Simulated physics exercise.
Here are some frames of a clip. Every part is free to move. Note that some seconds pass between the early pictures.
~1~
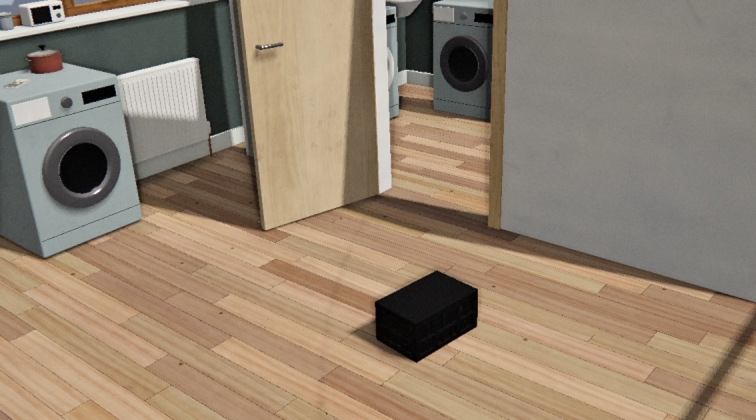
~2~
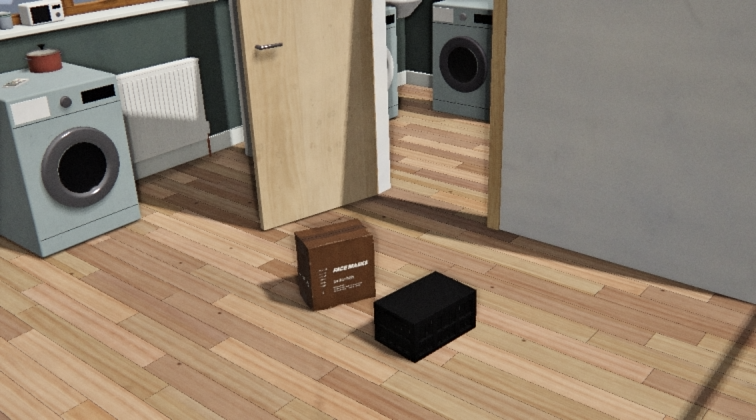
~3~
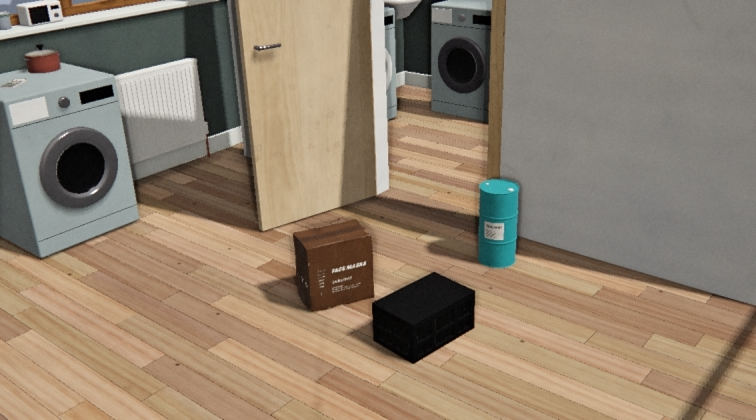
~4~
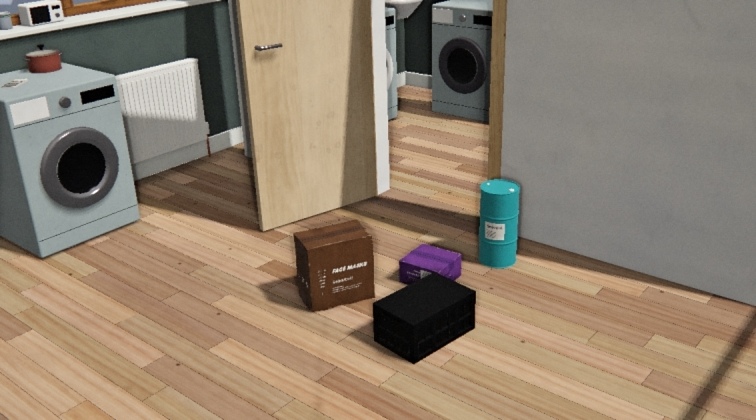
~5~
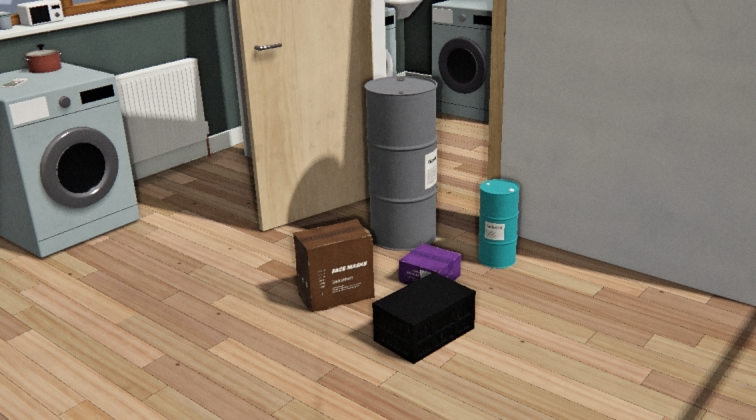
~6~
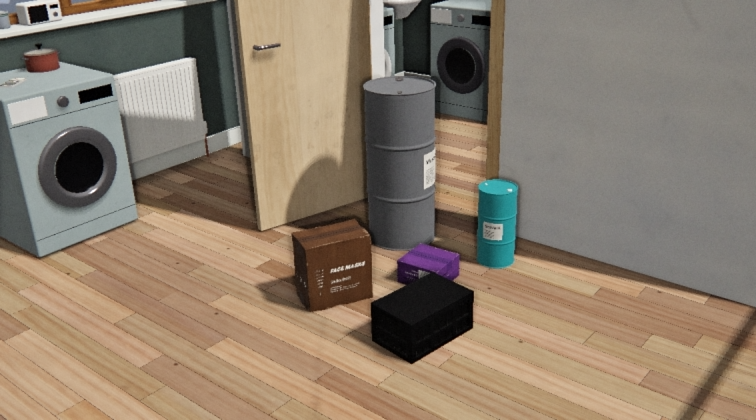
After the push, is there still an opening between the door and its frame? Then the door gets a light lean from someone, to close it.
Yes.
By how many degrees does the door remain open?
Open angle: About 55°.
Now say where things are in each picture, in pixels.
In the first frame, door wide open and still.
In the second frame, door wide open and still; brown box (336, 265); black crate (426, 315).
In the third frame, door wide open and still; turquoise canister (498, 224).
In the fourth frame, door wide open and still; brown box (335, 266); black crate (425, 316).
In the fifth frame, door wide open and still; turquoise canister (498, 224); purple parcel (430, 268).
In the sixth frame, door wide open and still; grey drum (401, 163); brown box (333, 266).
Then, 0.40 s after the last picture, door at 92°.
Then, 0.60 s after the last picture, door at 77°.
Then, 0.80 s after the last picture, door at 60°.
At rest, door at 55°; all 5 in place. Seen from the same camera at the end, grey drum near (401, 163).
